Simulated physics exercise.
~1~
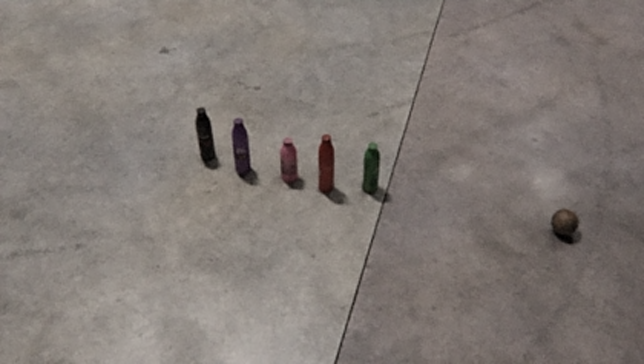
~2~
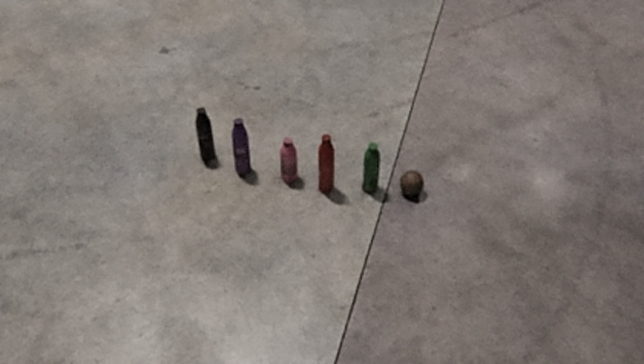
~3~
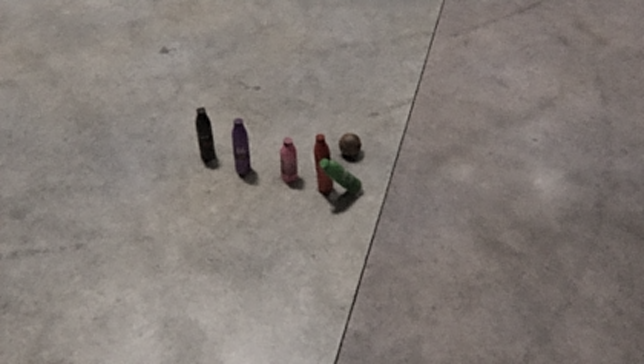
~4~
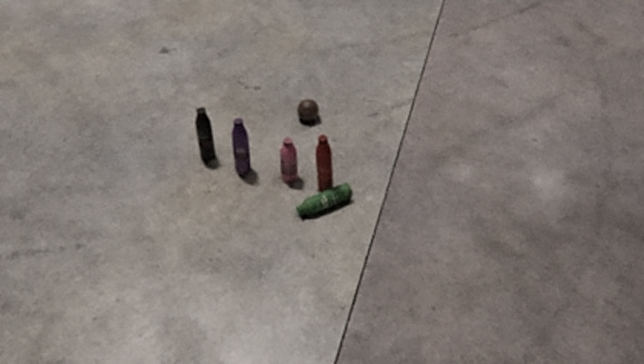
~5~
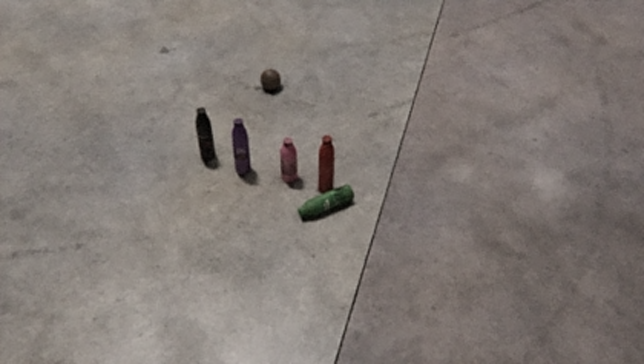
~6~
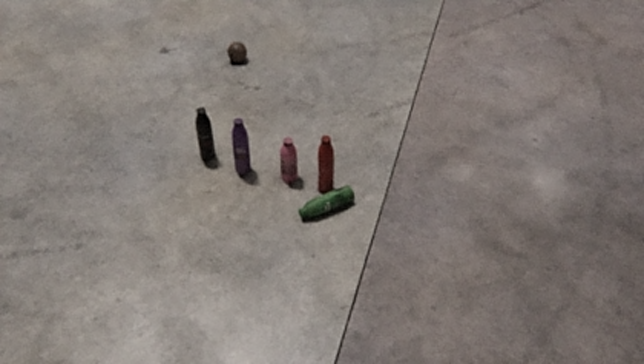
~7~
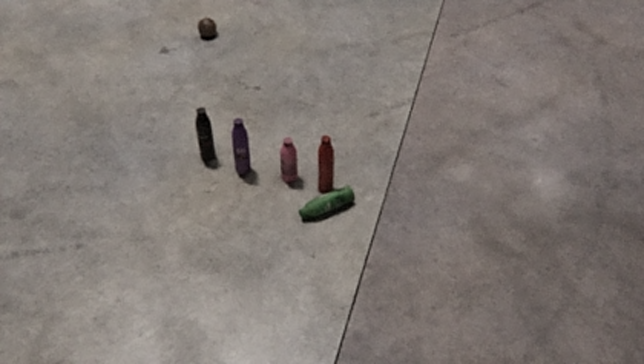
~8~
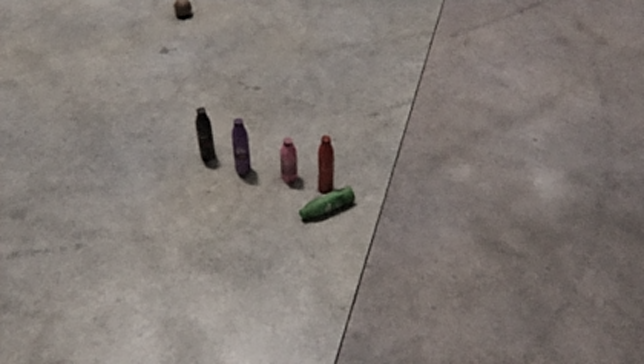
On a grey concrete floor crossed by a dark seam, five bottles stand in a slanting row, black, purple, pink, red and green from left to right, while a brown ball rolls in from the right. The ball crosses toward the green bottle at the near end of the row and knocks it over. Glancing away, the ball passes behind the red bottle as the green one tips left and drops onto its side. It keeps rolling up and left behind the others, reaching the top edge. The green bottle lies still, and the other four remain standing.
